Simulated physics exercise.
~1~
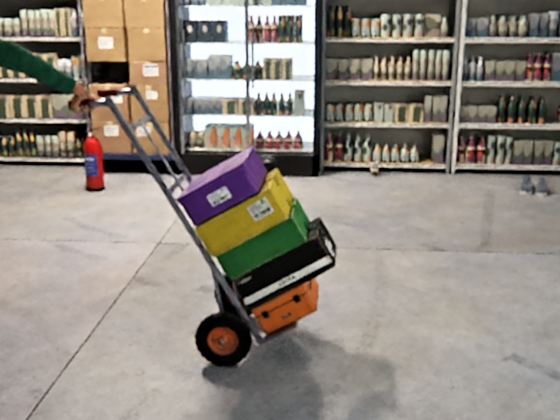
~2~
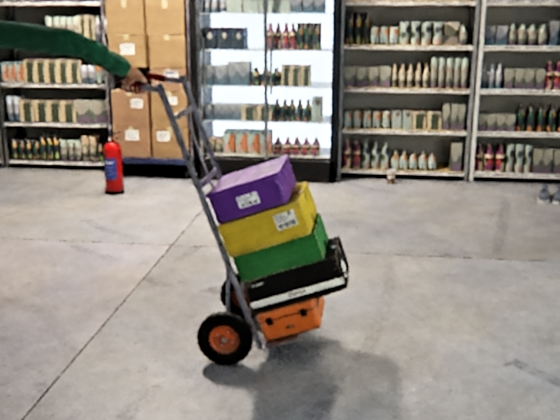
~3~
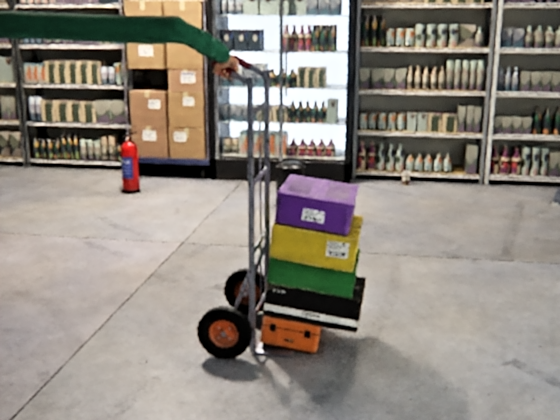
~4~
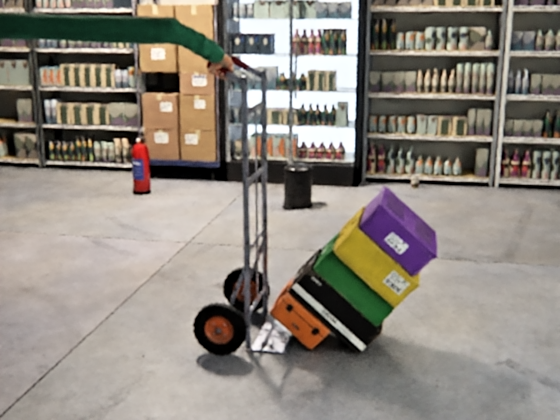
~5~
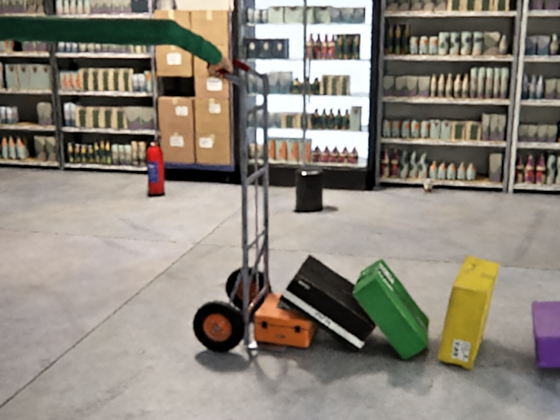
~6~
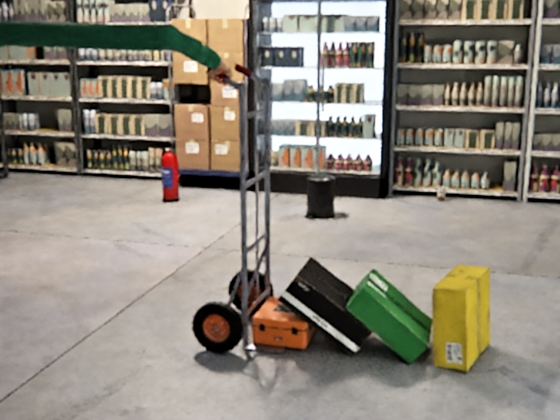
Stacked boxes sliding off a hand truck as a green-sleeved arm swings it upright, spilling rightward across the concrete floor.
